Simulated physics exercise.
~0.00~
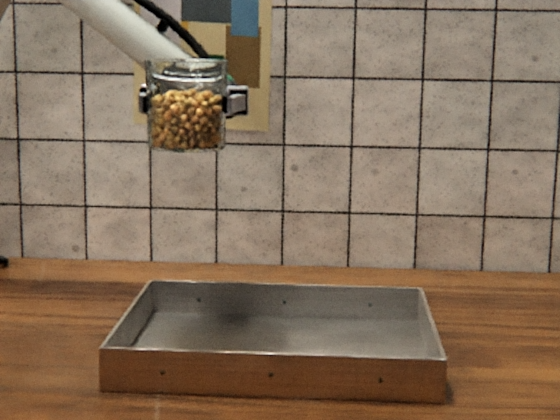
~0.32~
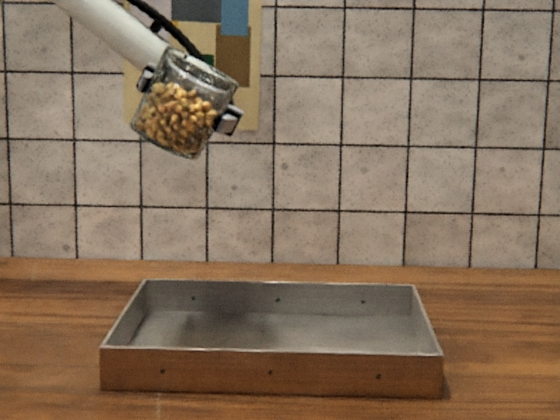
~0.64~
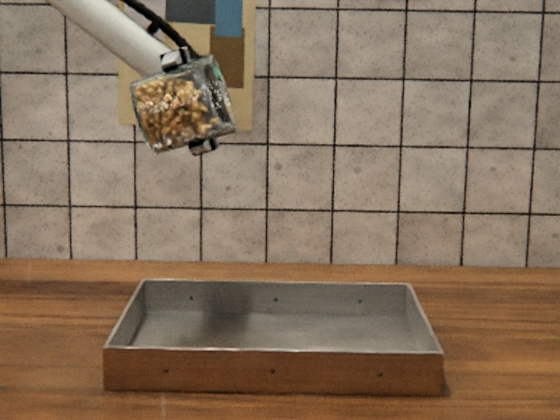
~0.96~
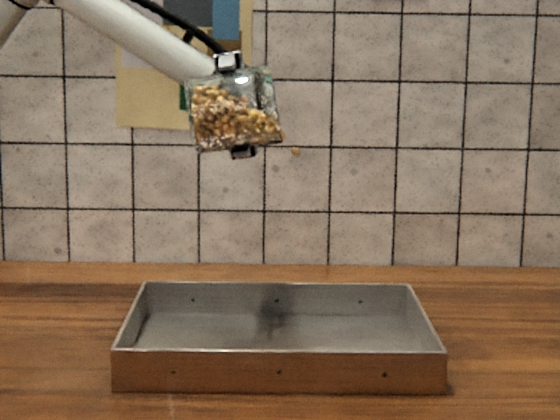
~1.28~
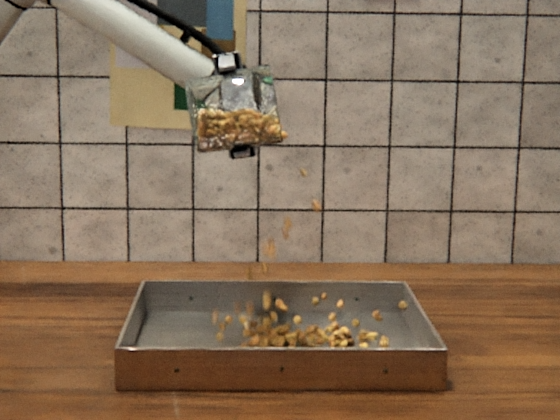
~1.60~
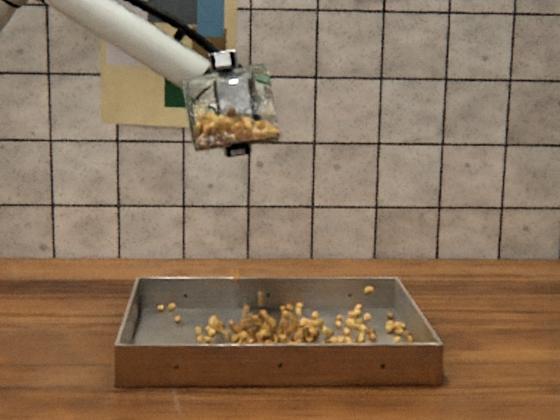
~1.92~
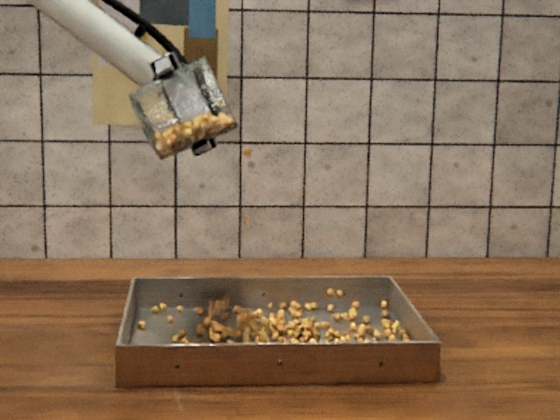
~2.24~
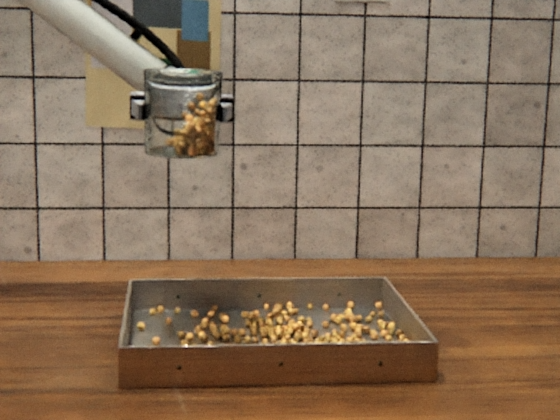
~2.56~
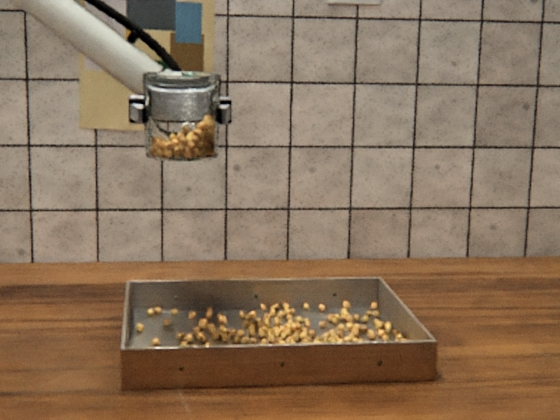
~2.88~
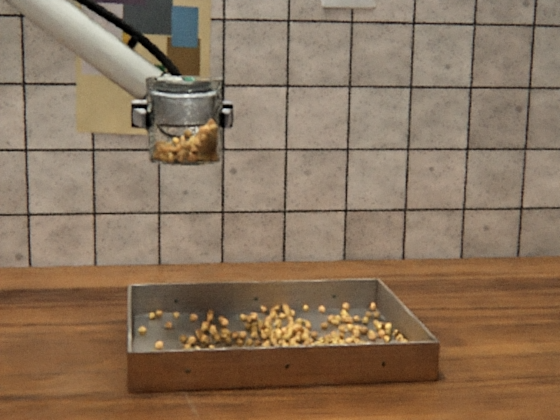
Dried chickpeas tumbled from a clear beaker into a shallow metal tray on a wooden table as a robot arm tipped it onto its side, then the arm turned it upright again, leaving most of them scattered in the tray and some still in the beaker.
